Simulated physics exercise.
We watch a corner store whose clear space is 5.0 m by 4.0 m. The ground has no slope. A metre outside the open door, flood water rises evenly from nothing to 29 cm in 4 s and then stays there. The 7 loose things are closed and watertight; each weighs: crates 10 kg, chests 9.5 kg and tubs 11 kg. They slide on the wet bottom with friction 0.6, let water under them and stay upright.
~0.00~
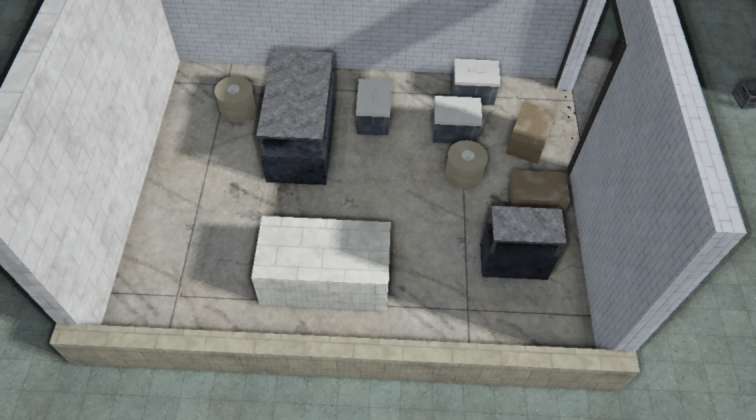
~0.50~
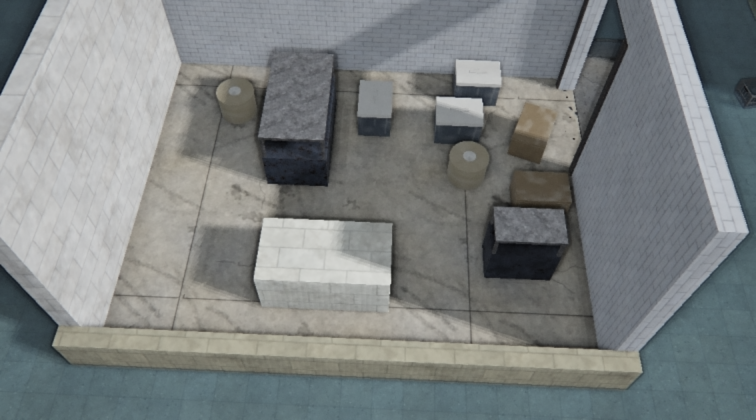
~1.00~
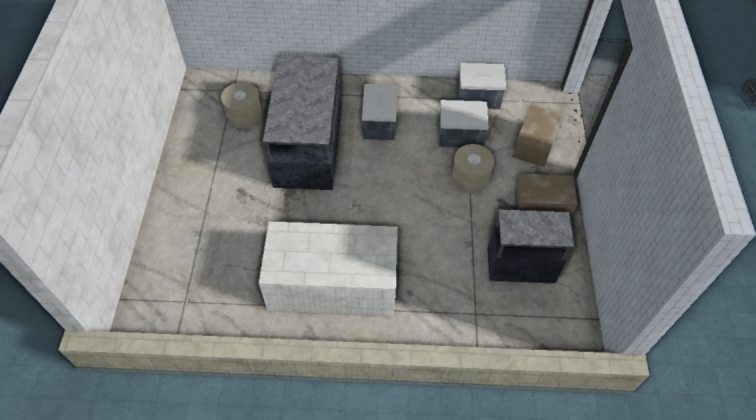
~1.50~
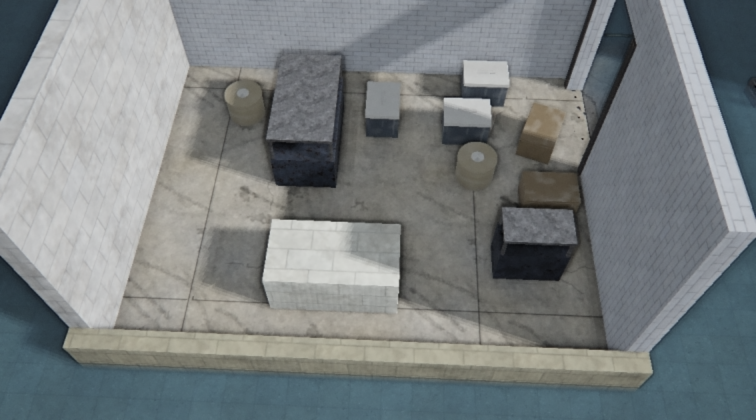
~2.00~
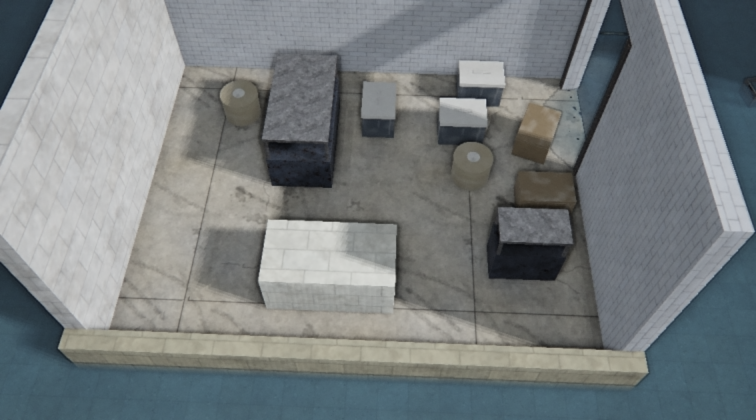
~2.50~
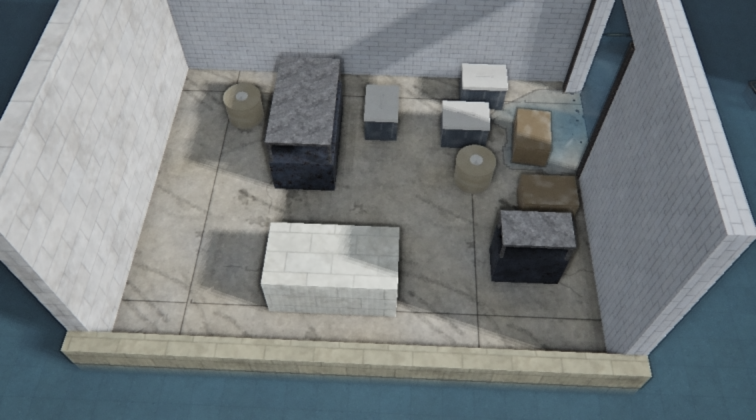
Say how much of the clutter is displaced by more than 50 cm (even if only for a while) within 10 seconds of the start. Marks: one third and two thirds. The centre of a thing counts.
That comes to at least two thirds.
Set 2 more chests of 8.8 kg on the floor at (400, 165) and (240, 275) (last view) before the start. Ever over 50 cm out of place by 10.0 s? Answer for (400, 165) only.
It is more.
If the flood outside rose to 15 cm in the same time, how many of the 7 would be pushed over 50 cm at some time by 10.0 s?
In that case 4 of them.
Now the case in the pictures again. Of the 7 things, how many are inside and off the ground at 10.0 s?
At that moment 6.
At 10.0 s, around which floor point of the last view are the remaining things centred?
Around (346, 247).
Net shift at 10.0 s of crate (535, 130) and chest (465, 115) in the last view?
In that order: 200 cm, 300 cm.
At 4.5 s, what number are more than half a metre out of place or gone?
I count 4.
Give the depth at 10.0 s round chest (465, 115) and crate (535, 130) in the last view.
About 12 and 8 cm.
After 3.5 s 1 of 7 are over 50 cm from their spots; 1 afloat.
After 4.5 s 4 of 7 are over 50 cm from their spots; 3 afloat.
After 7.0 s 5 of 7 are over 50 cm from their spots; 3 afloat.
After 10.0 s 5 of 7 are over 50 cm from their spots, and 5 have been at some point; 6 afloat.
